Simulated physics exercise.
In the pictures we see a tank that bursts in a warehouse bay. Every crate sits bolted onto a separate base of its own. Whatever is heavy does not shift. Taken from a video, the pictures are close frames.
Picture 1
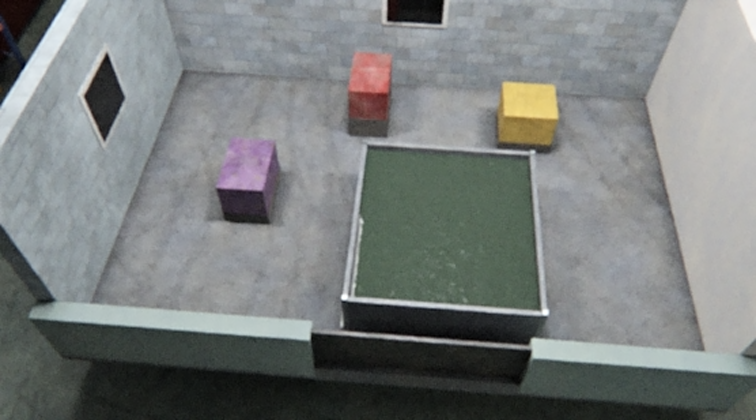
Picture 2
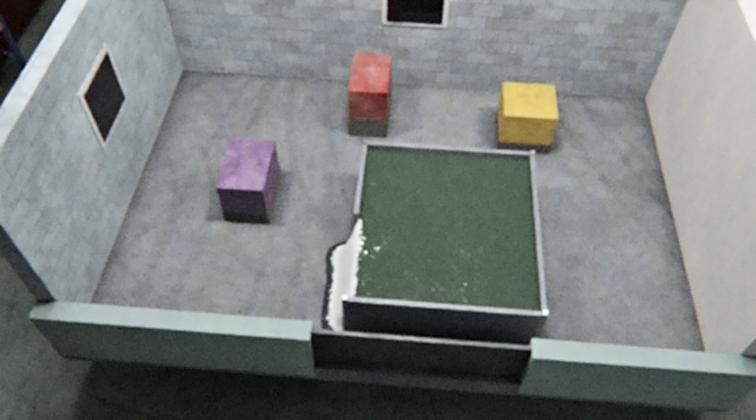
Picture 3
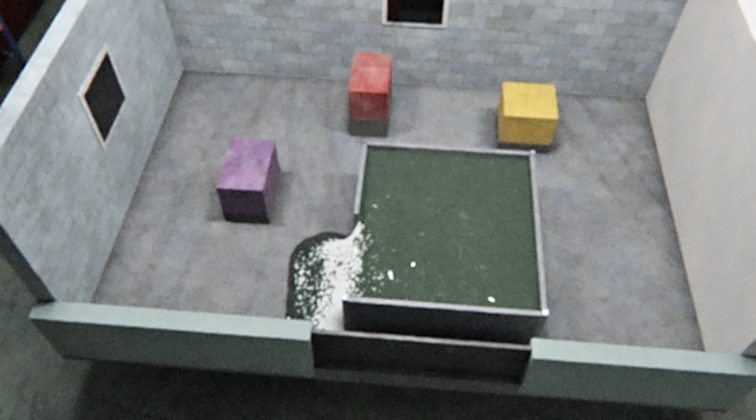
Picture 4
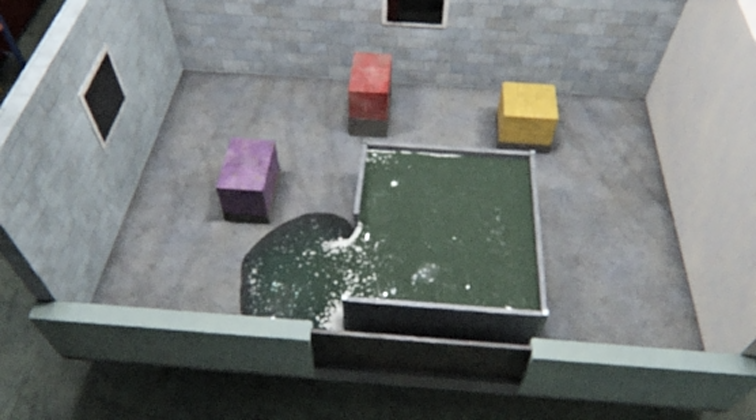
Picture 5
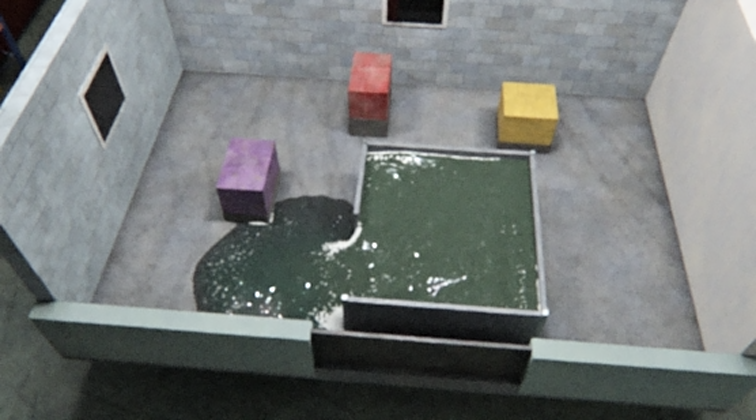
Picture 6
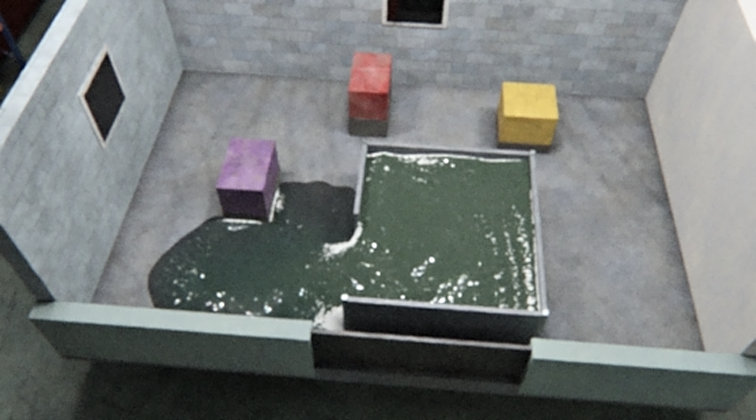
In a walled bay, dark water bursts from a tank's left side and spreads leftward, reaching the purple block.
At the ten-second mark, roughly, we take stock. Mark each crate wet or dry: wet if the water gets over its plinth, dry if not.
Red crate dry, yellow crate dry, purple crate wet.
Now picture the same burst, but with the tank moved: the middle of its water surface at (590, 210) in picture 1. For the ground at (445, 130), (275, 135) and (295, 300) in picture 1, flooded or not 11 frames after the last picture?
One after the other: No water, awash, awash.
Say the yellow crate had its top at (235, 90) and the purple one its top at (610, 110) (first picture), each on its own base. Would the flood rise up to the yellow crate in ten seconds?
As for the yellow one, it is dampened.
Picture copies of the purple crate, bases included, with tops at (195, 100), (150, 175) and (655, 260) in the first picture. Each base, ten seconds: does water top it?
In the listed order, the first crate gets reached, the second gets reached, while the third remains untouched.
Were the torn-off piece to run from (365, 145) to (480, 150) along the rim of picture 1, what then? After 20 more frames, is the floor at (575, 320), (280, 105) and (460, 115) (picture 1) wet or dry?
Taking the points one after the other, they come out not soaked, inundated and inundated.
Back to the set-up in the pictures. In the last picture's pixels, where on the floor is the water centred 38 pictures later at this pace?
Somewhere near (316, 205).
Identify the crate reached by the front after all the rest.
My guess: The one in yellow.
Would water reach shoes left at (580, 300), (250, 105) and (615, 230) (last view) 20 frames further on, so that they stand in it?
Going through them one by one, the first is spared, the second waterlogged and the third spared.
A moment on, water covers 25 % of the floor; the red crate not reached, the yellow crate not reached, the purple crate water round its plinth.
Next, water covers 35 % of the floor; the red crate water round its plinth, the yellow crate not reached, the purple crate water round its plinth.
Then, water covers 50 % of the floor; the red crate water round its plinth, the yellow crate not reached, the purple crate water round its plinth.
Later, water covers 75 % of the floor; the red crate water round its plinth, the yellow crate water round its plinth, the purple crate water round its plinth.
In the end, water covers 100 % of the floor; the red crate stayed above the water, the yellow crate stayed above the water, the purple crate was topped.
